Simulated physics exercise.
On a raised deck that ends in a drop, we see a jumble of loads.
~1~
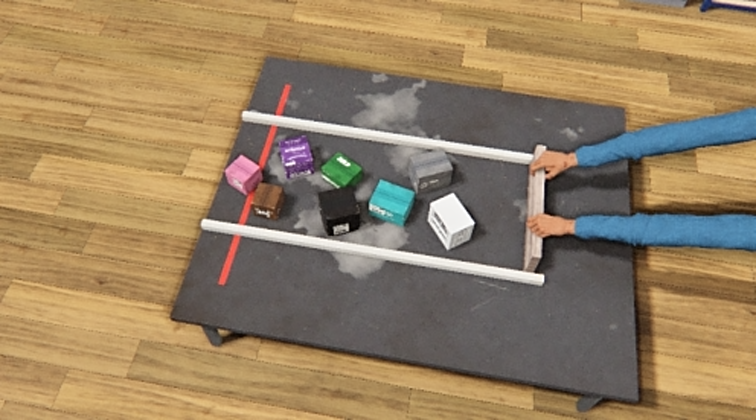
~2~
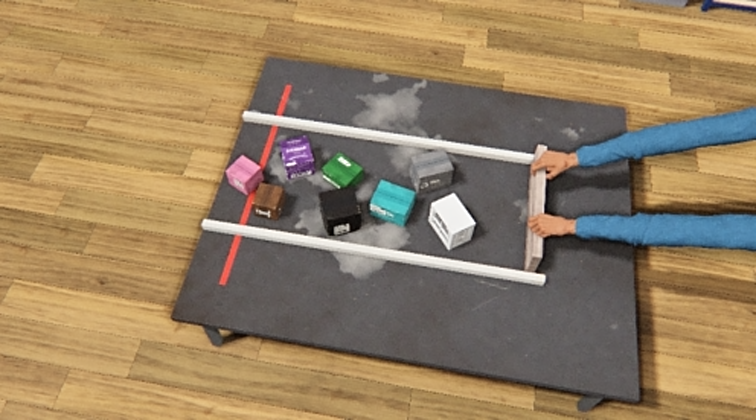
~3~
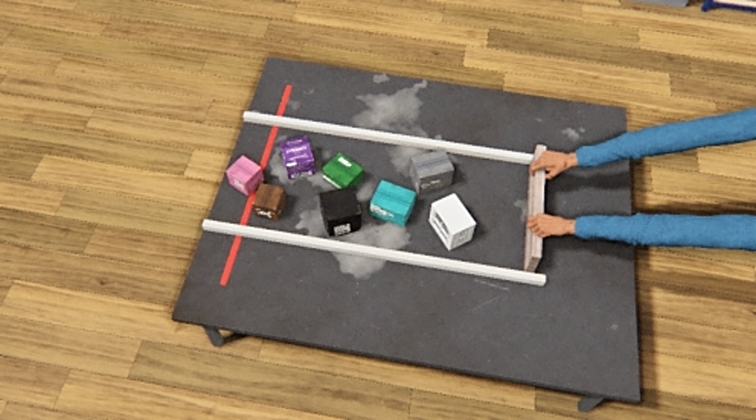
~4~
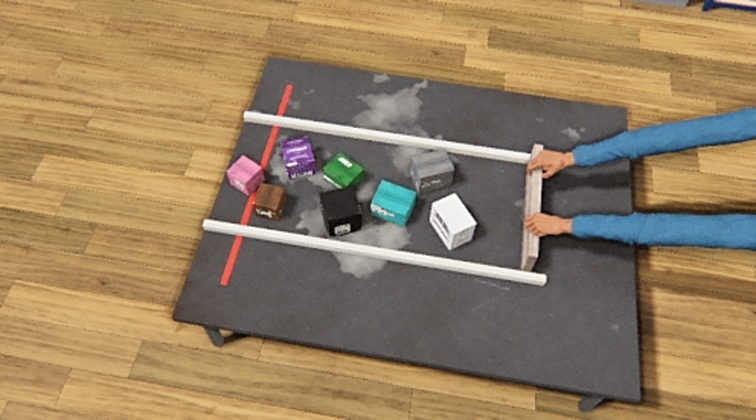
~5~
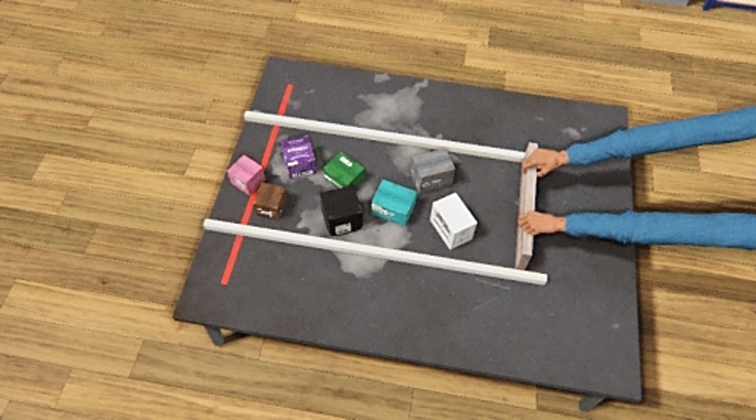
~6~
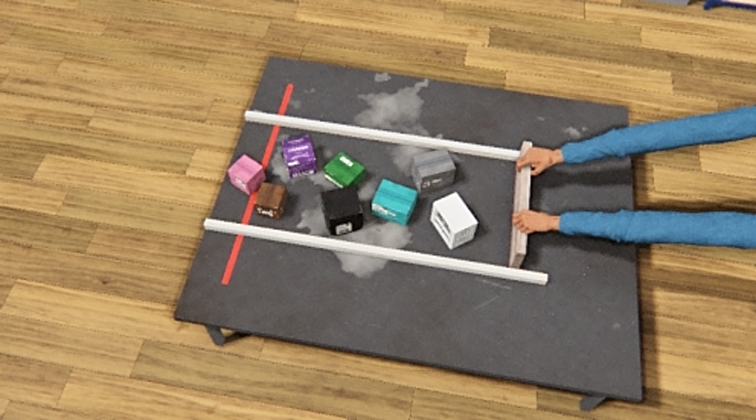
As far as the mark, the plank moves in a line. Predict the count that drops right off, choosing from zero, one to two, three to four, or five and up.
The count is five and up.
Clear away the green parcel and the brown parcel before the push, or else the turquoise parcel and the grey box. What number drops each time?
4, then 4.
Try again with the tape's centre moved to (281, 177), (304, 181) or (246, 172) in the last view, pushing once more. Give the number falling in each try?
It would be 3, then 0, then 6.
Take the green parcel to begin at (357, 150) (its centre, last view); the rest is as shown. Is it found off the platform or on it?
Put there, it simply leaves the top.
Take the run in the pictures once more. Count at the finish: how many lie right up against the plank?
It ends up touching 2.
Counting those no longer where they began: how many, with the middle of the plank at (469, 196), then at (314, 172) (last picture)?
Moved so far: 1, later 8.
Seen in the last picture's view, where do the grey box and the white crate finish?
About (251, 137), and about (241, 181).
Early on, none off yet; pink parcel at rest near (247, 175); brown parcel at rest near (271, 201); purple box at rest near (299, 157).
A while later, none off yet; pink parcel travelled about its own width near (231, 175); brown parcel travelled well along near (227, 200); purple box travelled well along near (241, 146).
Finally, the number that fall off is five or more; lost, turquoise parcel, black box, green parcel, purple box, brown parcel and pink parcel.
